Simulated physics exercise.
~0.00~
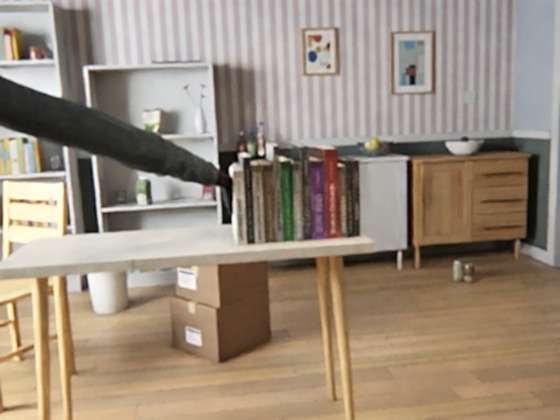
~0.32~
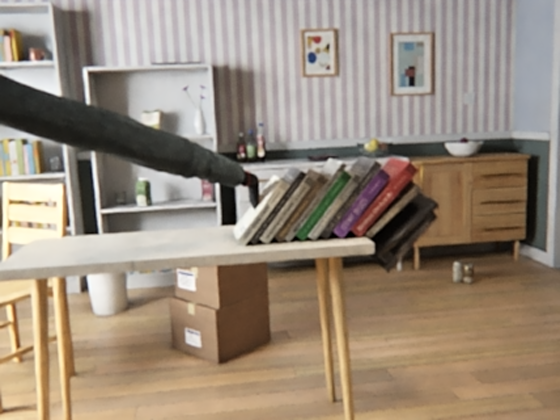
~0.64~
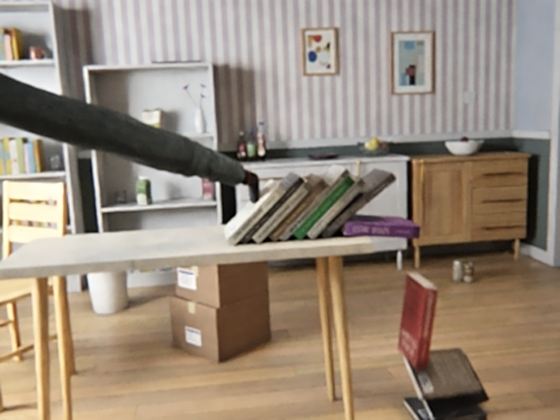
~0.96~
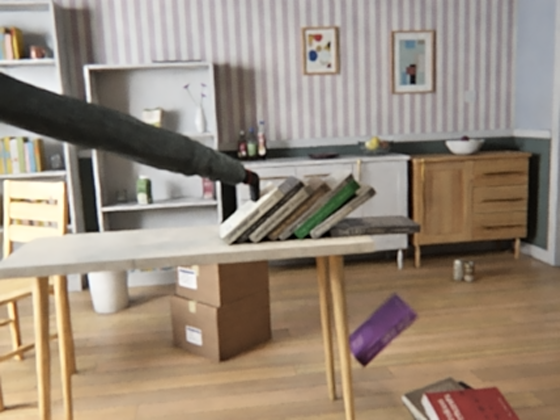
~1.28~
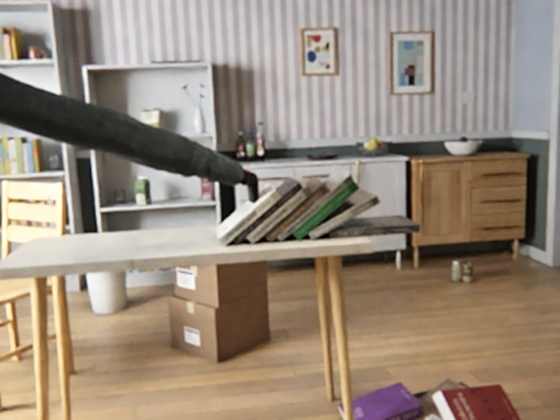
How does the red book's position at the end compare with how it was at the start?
At the start the red book stands upright in the row on the table. By the end it is lying on its side on the floor.
